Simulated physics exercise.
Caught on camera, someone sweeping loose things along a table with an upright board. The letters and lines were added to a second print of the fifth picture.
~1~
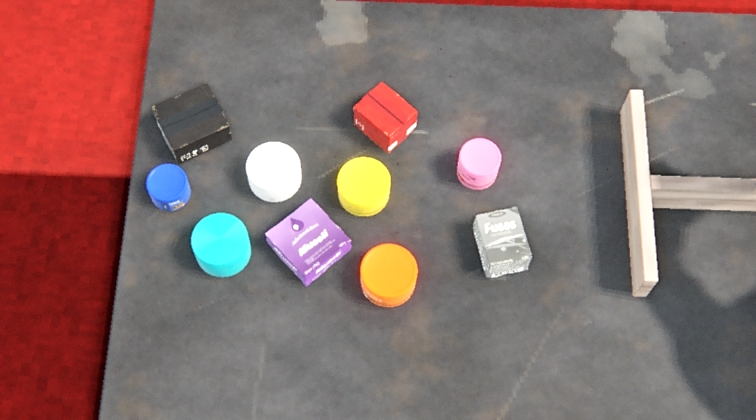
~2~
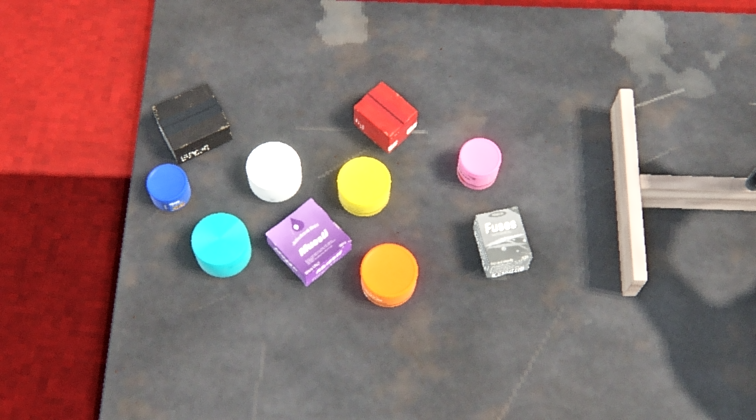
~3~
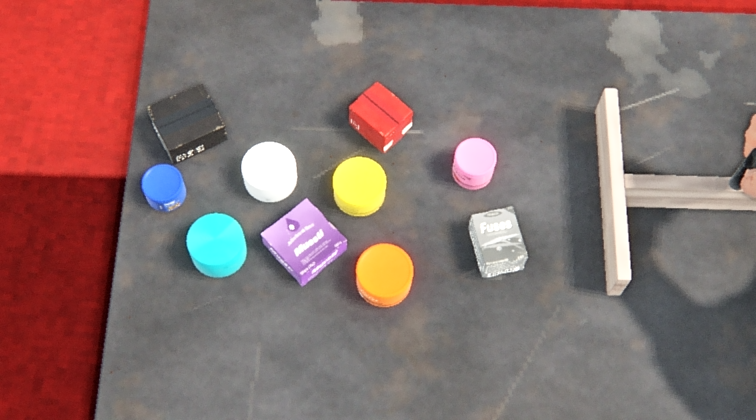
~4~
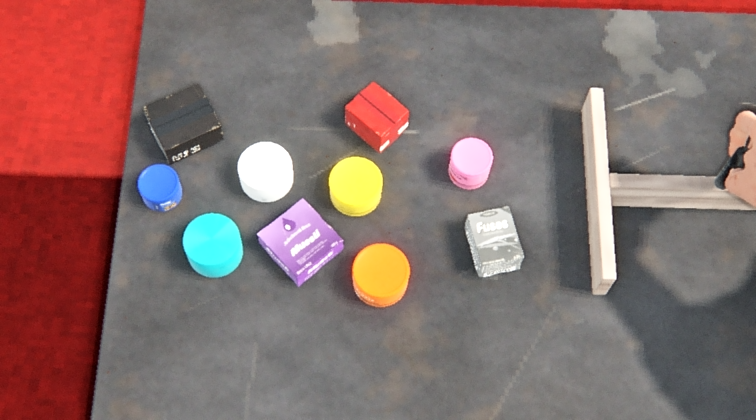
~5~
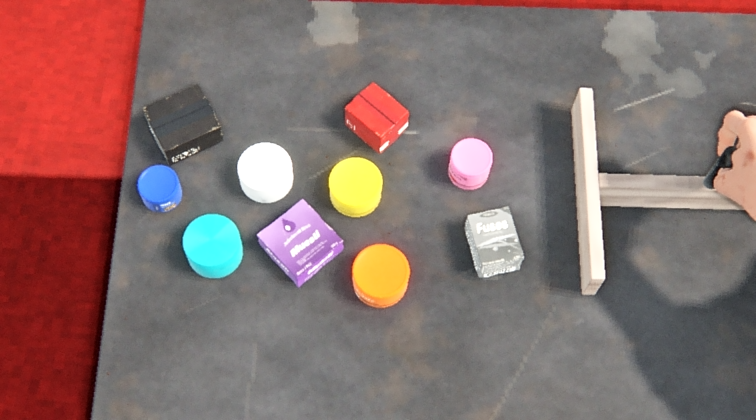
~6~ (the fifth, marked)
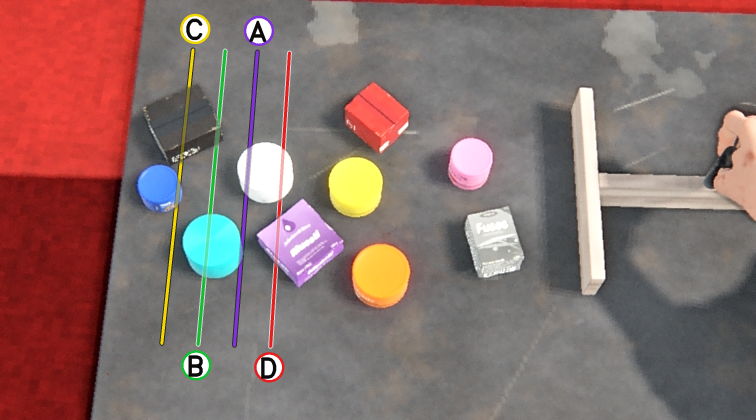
On a dark table, a hand slides an upright board left toward several still containers.
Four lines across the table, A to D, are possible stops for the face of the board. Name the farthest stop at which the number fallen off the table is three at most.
It can go as far as B.
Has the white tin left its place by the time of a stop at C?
Yes.
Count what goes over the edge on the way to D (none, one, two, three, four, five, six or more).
In all, none.
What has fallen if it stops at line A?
The turquoise tin goes over.
On the marked copy, A at (247, 190); B at (212, 189); C at (178, 188); D at (281, 191).
Taking B. A third of the way, board (457, 176); pink jar (427, 164); grey box (425, 239).
Two thirds of the way, board (320, 172); turquoise tin (171, 257); white tin (218, 163).
When it is over, board (213, 169); turquoise tin over the edge; blue tub over the edge; two fallen.
As for the rest, A is within the limit but short; C drops five; D is within the limit but short.
